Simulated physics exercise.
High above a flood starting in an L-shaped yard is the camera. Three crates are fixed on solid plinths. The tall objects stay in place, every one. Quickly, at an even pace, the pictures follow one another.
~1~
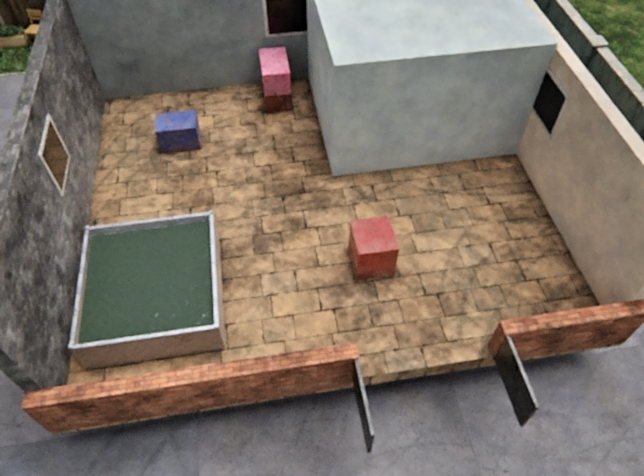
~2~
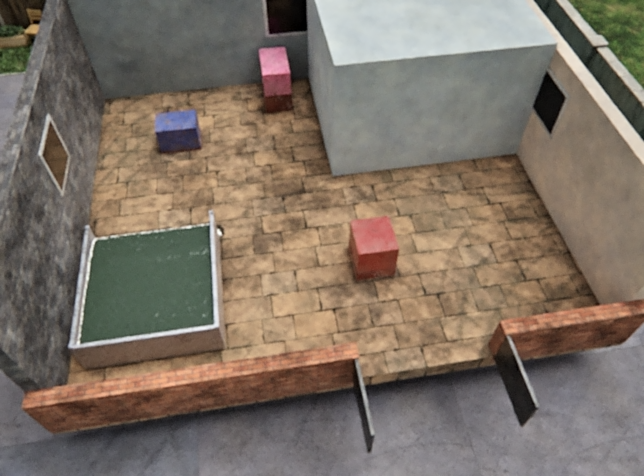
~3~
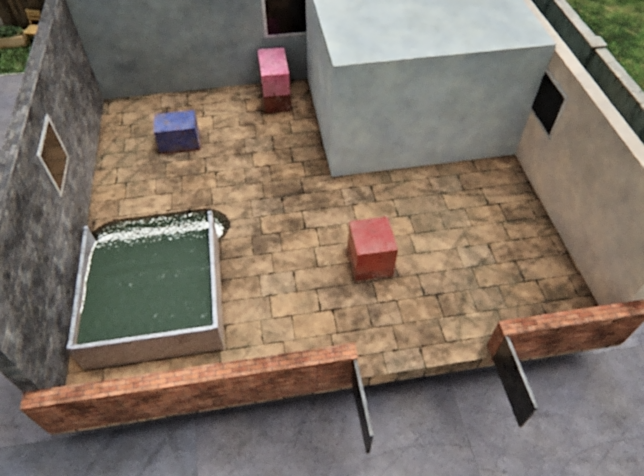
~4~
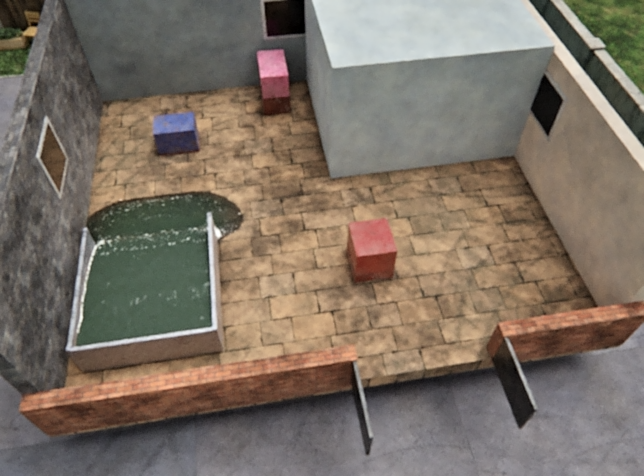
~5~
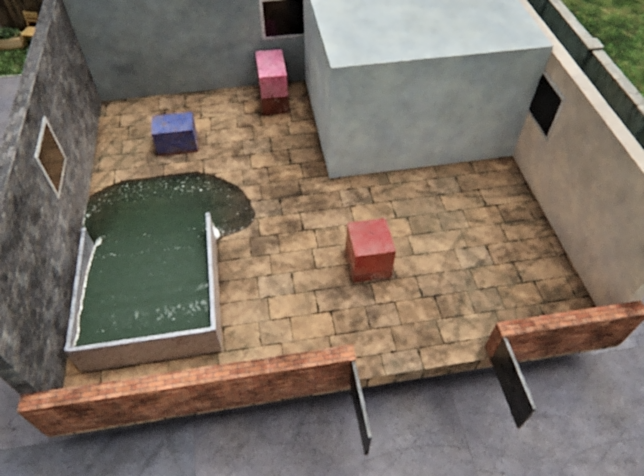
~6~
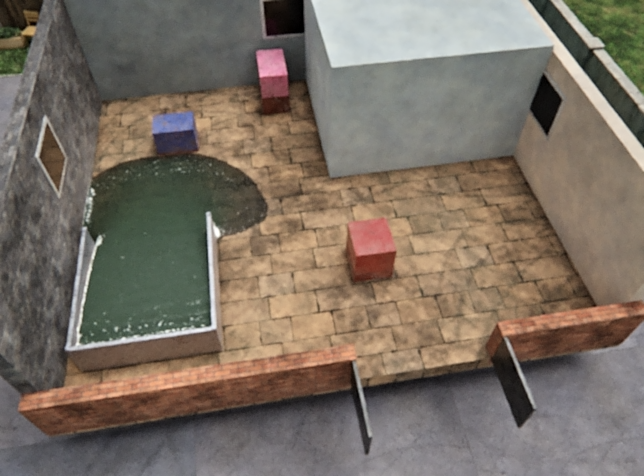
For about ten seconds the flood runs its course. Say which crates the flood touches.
In the end the blue crate will be a wet one; the red crate will be a dry one; the pink crate will be a dry one.
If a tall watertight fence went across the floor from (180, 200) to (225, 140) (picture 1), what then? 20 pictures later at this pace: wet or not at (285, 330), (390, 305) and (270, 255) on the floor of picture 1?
As listed: Clear, not flooded, clear.
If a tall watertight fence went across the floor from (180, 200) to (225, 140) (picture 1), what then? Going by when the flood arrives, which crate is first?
I'd pick the blue crate.
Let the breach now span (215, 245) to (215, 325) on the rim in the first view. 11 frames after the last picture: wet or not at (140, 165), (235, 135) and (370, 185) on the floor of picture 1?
One by one, they turn out not soaked, not soaked and drenched.
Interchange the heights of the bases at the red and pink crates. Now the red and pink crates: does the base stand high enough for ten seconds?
Red: Stays clear; pink: Is reached.
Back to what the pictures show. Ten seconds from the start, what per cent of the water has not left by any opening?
My reckoning gives about 96 %.
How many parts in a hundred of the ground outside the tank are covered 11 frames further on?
35 %, roughly.
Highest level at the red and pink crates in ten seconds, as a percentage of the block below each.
Some 80 and 80 % respectively.
A moment on, water covers 30 % of the floor; the blue crate water round its plinth, the red crate not reached, the pink crate not reached.
Next, water covers 35 % of the floor; the blue crate water round its plinth, the red crate not reached, the pink crate water round its plinth.
Then, water covers 40 % of the floor; the blue crate water round its plinth, the red crate not reached, the pink crate water round its plinth.
Later, water covers 60 % of the floor; the blue crate water round its plinth, the red crate water round its plinth, the pink crate water round its plinth.
In the end, water covers 85 % of the floor; the blue crate was topped, the red crate stayed above the water, the pink crate stayed above the water.
